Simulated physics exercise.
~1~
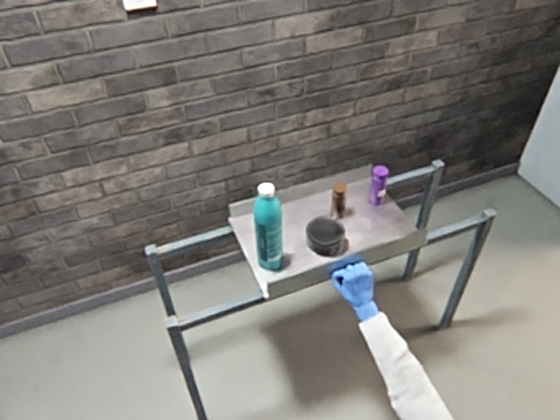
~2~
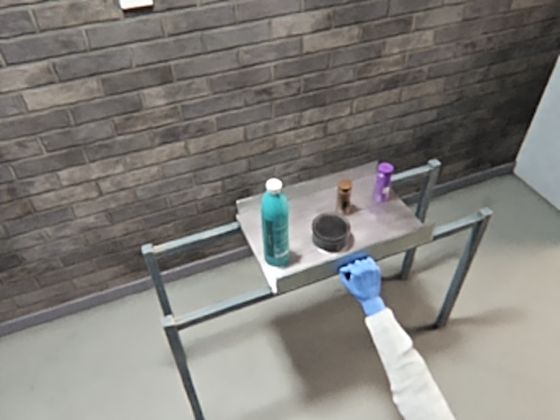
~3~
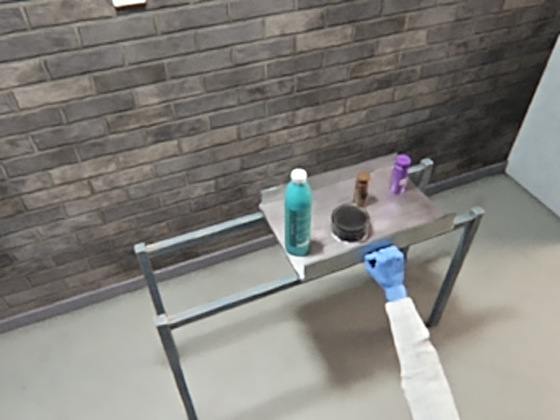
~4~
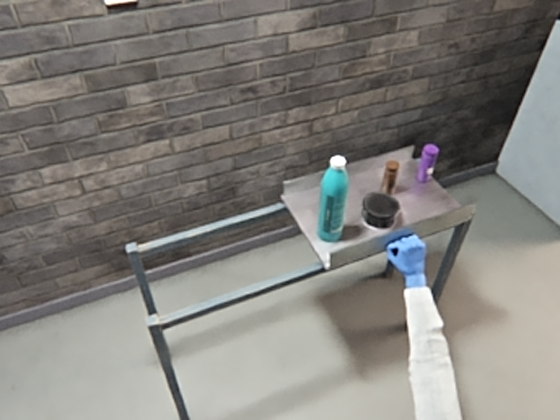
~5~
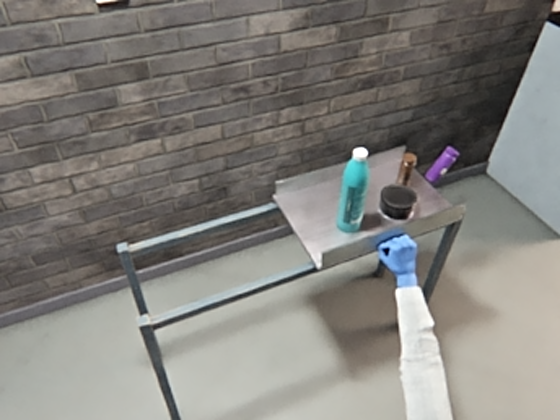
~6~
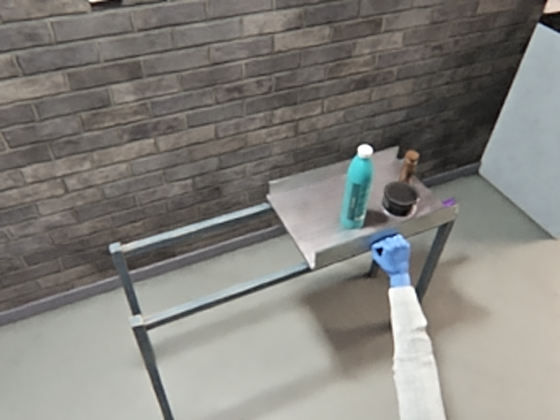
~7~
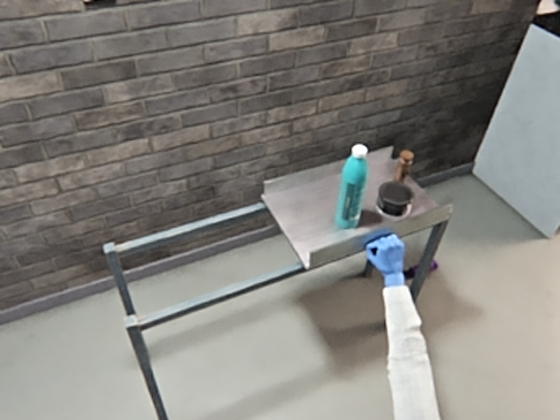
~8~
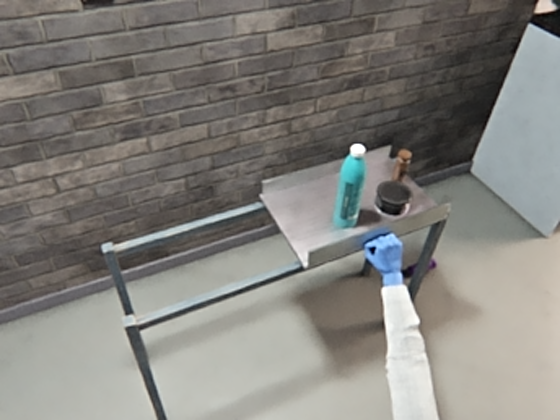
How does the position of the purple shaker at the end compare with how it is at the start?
At the start the purple shaker stands upright on the tray, and at the end it lies on its side on the floor.
